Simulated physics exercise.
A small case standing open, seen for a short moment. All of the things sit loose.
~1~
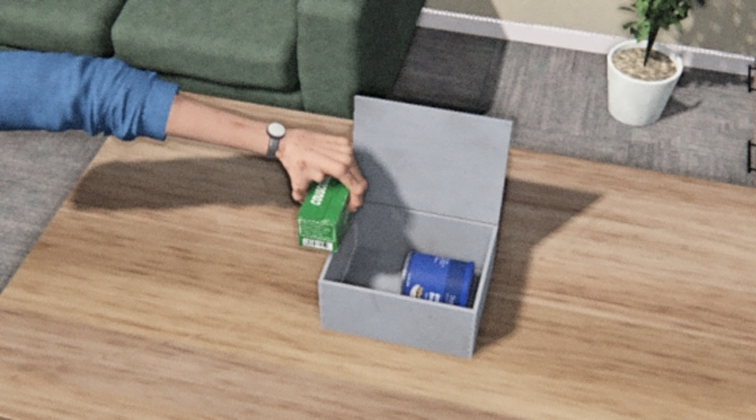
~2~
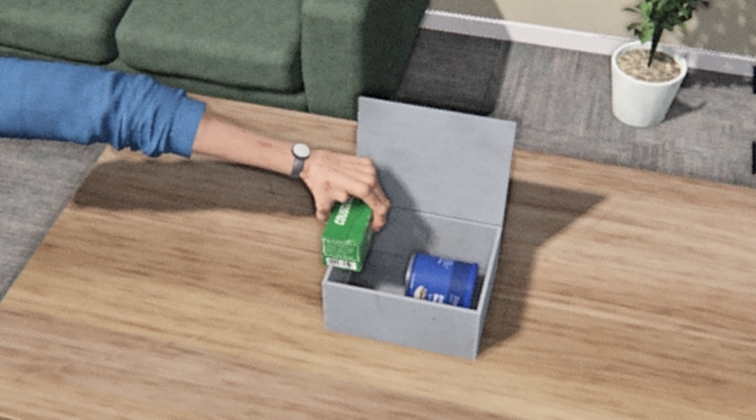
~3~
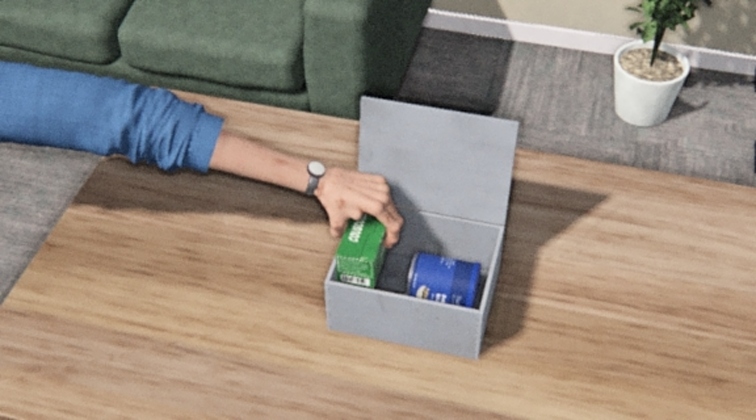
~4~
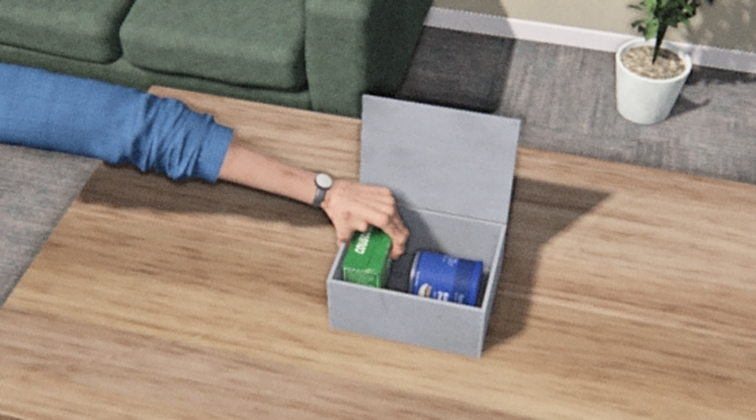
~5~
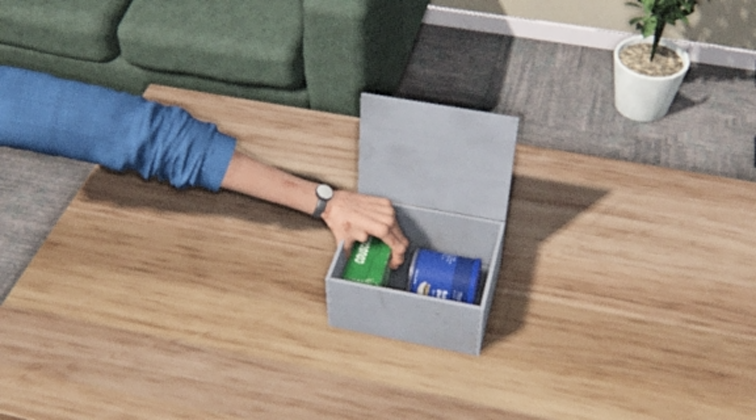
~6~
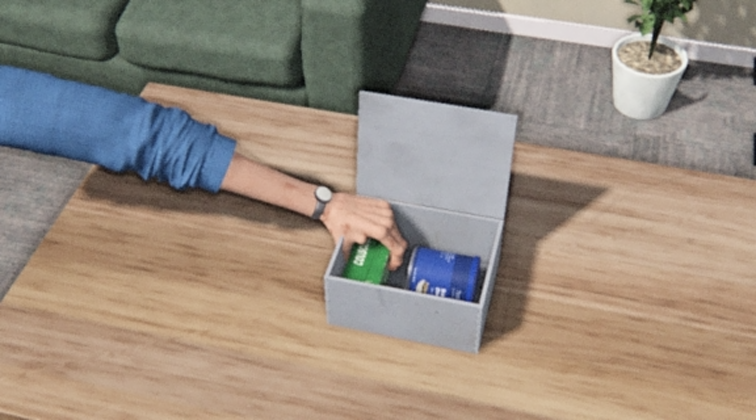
A hand lowers a green carton into an open gray box beside a blue tin.
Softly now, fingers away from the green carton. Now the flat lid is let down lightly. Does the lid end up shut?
Yes.
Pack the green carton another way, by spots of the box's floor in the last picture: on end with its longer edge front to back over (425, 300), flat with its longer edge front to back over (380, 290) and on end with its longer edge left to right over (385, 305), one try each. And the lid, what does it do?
Lid: First open, second closed, third open.
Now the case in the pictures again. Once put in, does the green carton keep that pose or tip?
As it turns out, the green carton keeps its original angle.
Then, 1.10 s after the last picture, lid starting down.
Then, 1.50 s after the last picture, lid 62° above the rim.
Then, 1.80 s after the last picture, lid 31° above the rim.
Then, 2.00 s after the last picture, lid 6° above the rim.
At rest, lid shut; both in place. Seen from the same camera at the end, green carton near (370, 265).
